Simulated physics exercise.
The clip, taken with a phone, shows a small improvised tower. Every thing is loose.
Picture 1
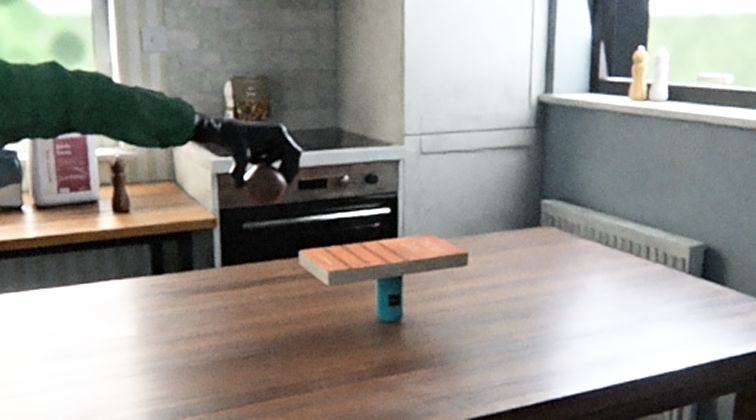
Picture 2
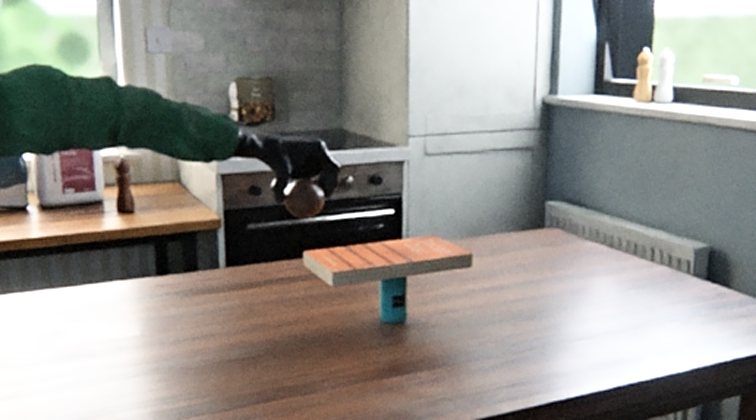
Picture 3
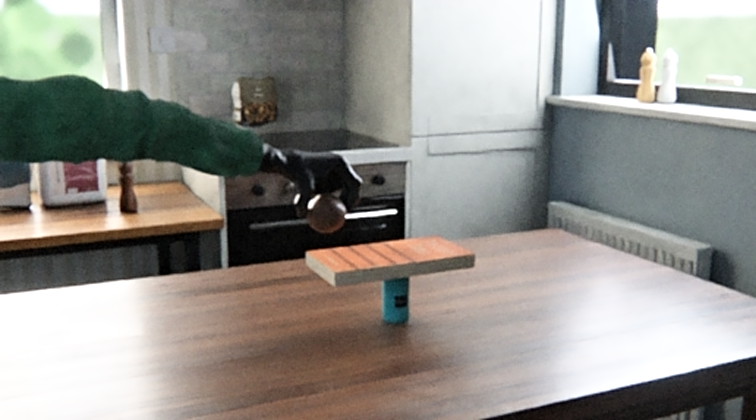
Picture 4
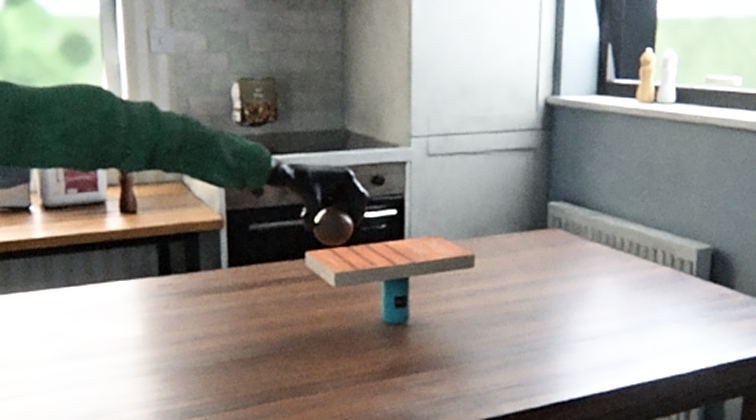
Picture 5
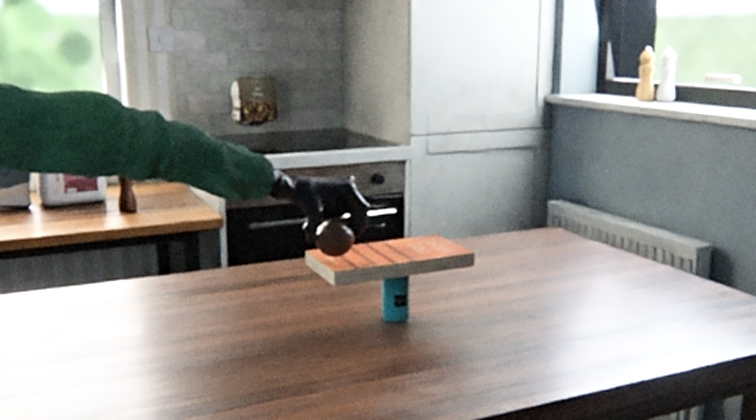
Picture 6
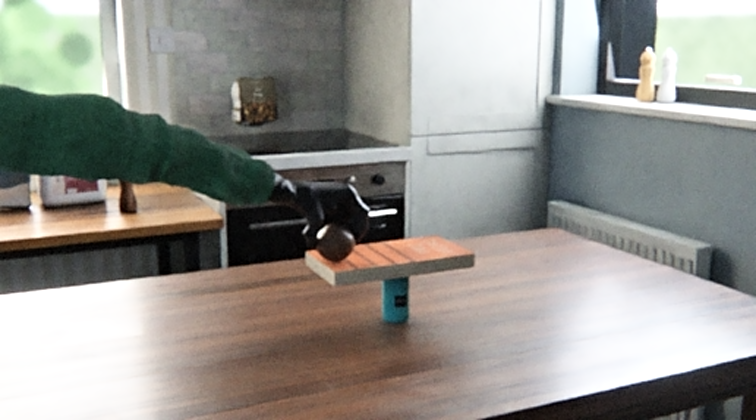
Brown onion in a dark-gloved hand moving right and down onto the left end of a board balanced on a turquoise shaker.
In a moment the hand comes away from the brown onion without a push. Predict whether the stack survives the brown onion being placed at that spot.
Ends in a fall.
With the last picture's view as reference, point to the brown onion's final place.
Near (272, 325).
Then, 0.40 s on from there, brown onion now fallen; orange book turned 40° from how it was put.
Then, 0.60 s on from there, orange book turned 35° from how it was put; turquoise shaker shifted a little.
In the end, fallen, brown onion and orange book; turquoise shaker unmoved. At the end, from the last picture's camera, brown onion near (272, 325). The stack loses its balance.
